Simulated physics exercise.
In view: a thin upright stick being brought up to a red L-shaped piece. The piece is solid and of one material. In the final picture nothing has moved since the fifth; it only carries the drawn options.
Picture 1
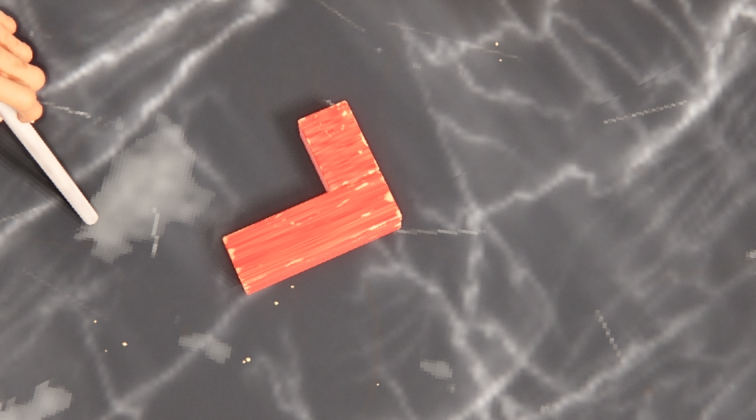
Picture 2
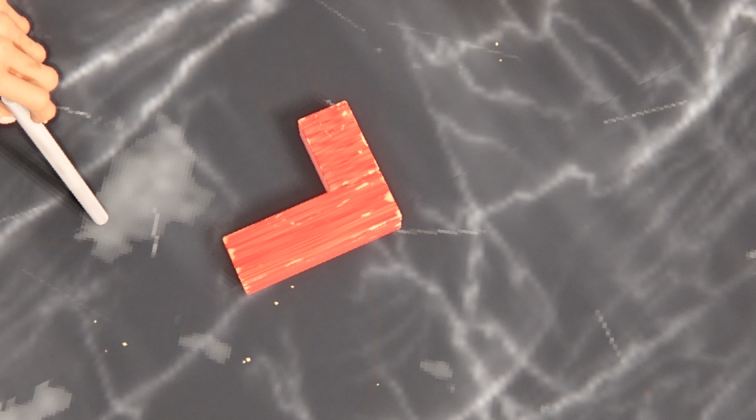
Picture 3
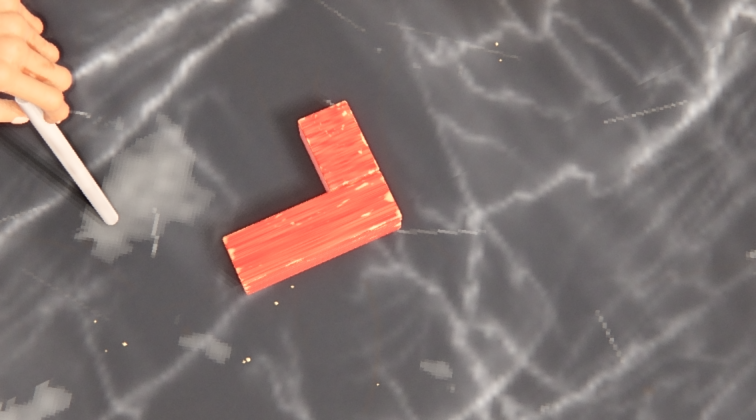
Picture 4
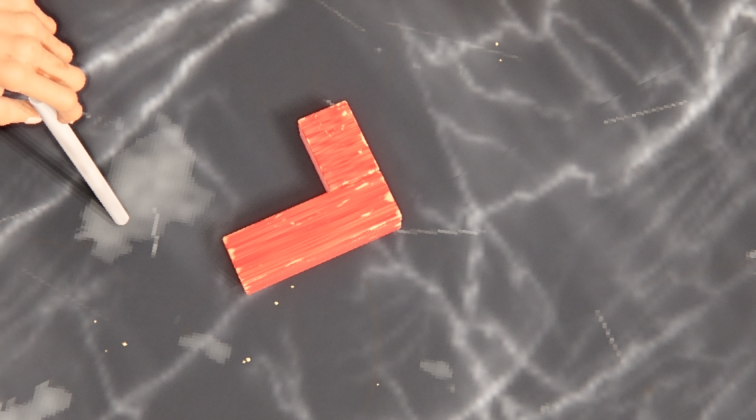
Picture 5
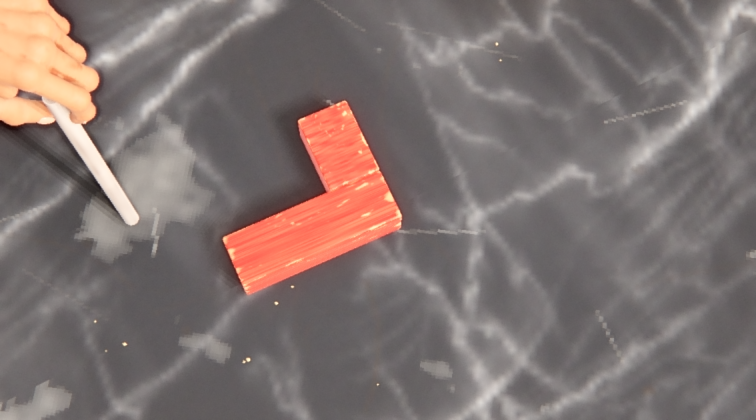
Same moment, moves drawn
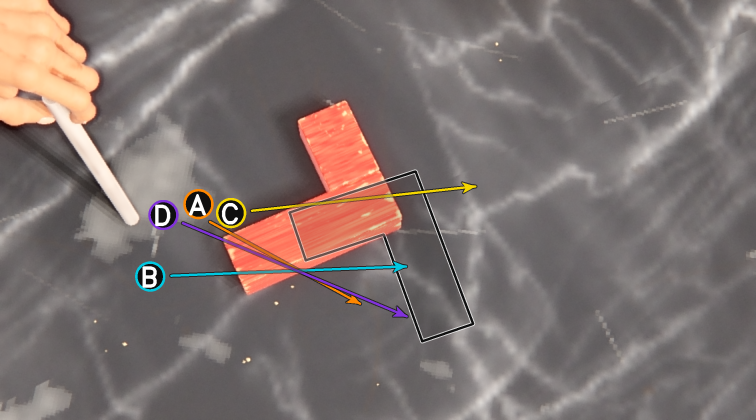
The video shows a hand at the upper left holding a thin pale stick on a dark marbled surface, moving it slowly a short way right toward a red L-shaped piece, which stays still.
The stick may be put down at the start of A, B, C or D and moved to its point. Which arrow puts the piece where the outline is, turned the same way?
The stick should follow D.
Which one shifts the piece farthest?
C.
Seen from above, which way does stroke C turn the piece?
Clockwise.
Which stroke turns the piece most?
Stroke D.
On the marked copy, A from (210, 222) to (360, 304); B from (171, 276) to (406, 266); C from (252, 211) to (475, 186); D from (183, 223) to (407, 316).
Following D. Soon after the start, foot of the stick (262, 256), piece (326, 237).
Later, foot of the stick (343, 291), piece (385, 249).
In the end, foot of the stick (407, 317), piece (422, 244); it fills the outline.
As for the rest, A leaves the piece out of the outline, at (396, 252); B leaves the piece out of the outline, at (426, 168); C leaves the piece out of the outline, at (451, 203).
